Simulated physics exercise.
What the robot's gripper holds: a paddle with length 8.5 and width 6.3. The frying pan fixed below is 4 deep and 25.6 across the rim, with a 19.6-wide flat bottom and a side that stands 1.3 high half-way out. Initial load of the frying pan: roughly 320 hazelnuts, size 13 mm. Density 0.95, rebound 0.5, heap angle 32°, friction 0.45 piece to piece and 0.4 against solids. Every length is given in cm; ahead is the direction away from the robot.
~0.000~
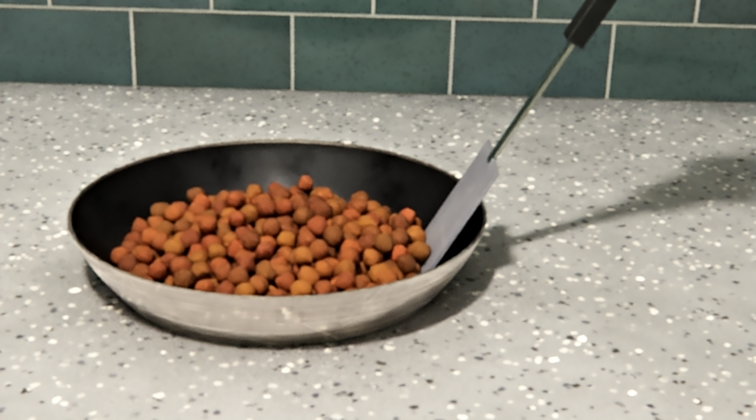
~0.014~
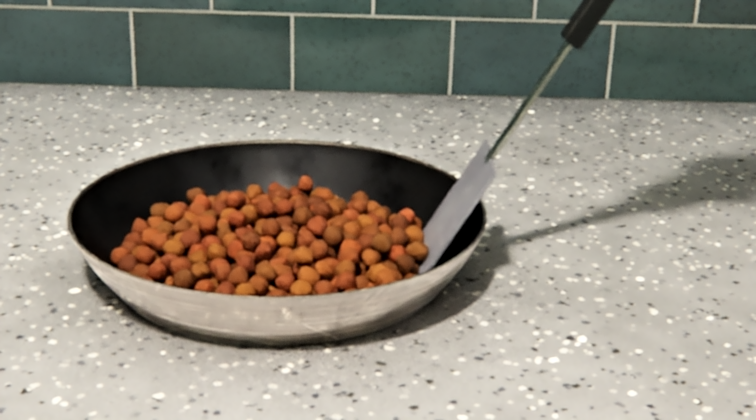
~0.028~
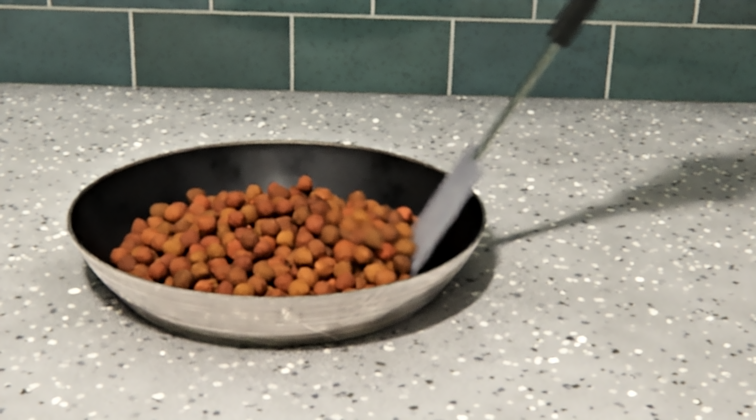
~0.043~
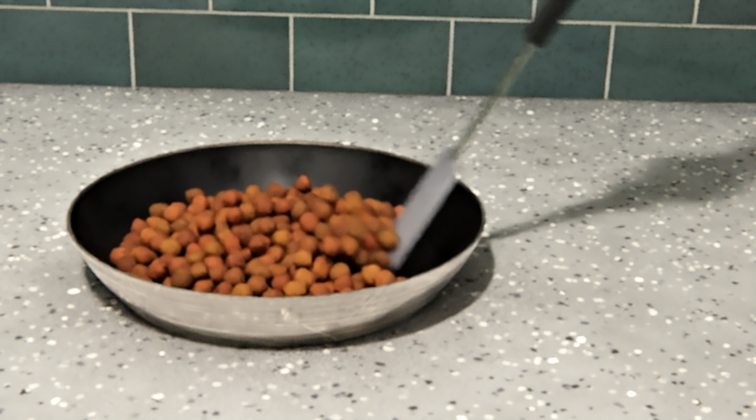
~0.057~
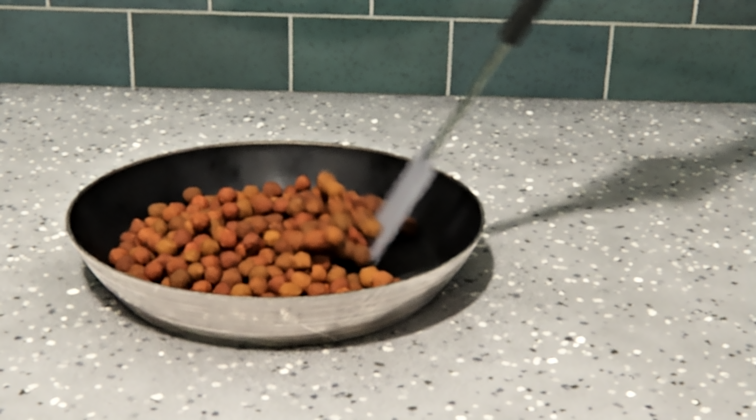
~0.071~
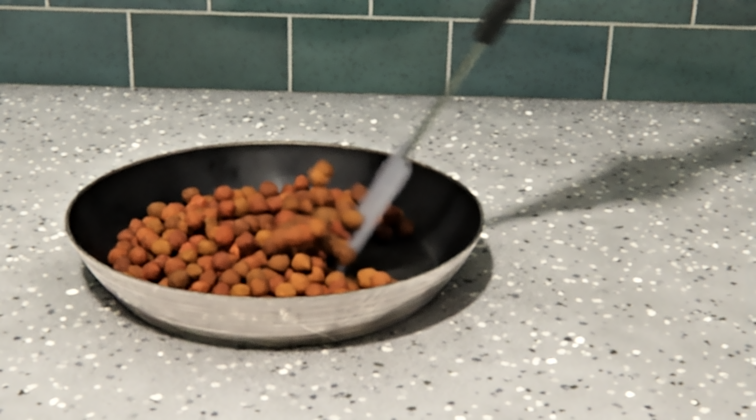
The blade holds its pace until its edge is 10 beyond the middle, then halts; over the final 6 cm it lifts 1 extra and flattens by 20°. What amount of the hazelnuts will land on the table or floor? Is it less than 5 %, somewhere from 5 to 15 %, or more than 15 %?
It is more than 15 %.
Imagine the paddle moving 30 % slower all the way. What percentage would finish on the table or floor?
I'd say close to 15 per cent.
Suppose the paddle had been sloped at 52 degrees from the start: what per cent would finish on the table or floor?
About 15 per cent.
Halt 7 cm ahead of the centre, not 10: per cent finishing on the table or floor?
Roughly 5 %.
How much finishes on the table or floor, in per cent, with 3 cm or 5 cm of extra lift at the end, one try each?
Result: Approx. 20 % and 20 %, one try each.
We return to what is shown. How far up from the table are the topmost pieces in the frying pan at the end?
Some 4.5 cm above the table.
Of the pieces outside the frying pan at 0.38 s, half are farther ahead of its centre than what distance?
I'd put it at some 18 centimetres.
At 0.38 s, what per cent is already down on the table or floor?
Roughly 15 percent.
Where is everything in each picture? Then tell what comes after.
The paddle top edge at (494, 156), sloping 60°; upper third of the load around (276, 240), from x 120 to 420, top at y 185; 315 in the frying pan, in the first frame.
The paddle top edge at (491, 156), sloping 60°; upper third of the load around (281, 241), from x 120 to 415, top at y 185, in the second frame.
The paddle top edge at (478, 156), sloping 60°; upper third of the load around (280, 239), from x 120 to 415, top at y 185, in the third frame.
The paddle top edge at (455, 156), sloping 60°; upper third of the load around (282, 233), from x 120 to 415, top at y 185, in the fourth frame.
The paddle top edge at (430, 156), sloping 60°; upper third of the load around (283, 229), from x 120 to 410, top at y 185, in the fifth frame.
The paddle top edge at (406, 155), sloping 60°; upper third of the load around (282, 226), from x 120 to 410, top at y 170; 315 in the frying pan, in the sixth frame.
After 0.12 s, sloping 60°, highest piece 6 above the table; 315 in the frying pan.
After 0.16 s, sloping 55°, highest piece 7 above the table; 315 in the frying pan.
After 0.38 s, sloping 40°, highest piece 9 above the table; 248 in the frying pan, 55 on the table or floor, 12 on the blade or in flight.
After 1.43 s, sloping 40°, highest piece 4 above the table; 248 in the frying pan, 67 on the table or floor.
In the end, 248 in the frying pan, 67 on the table or floor. That is 21 % on the table or floor.
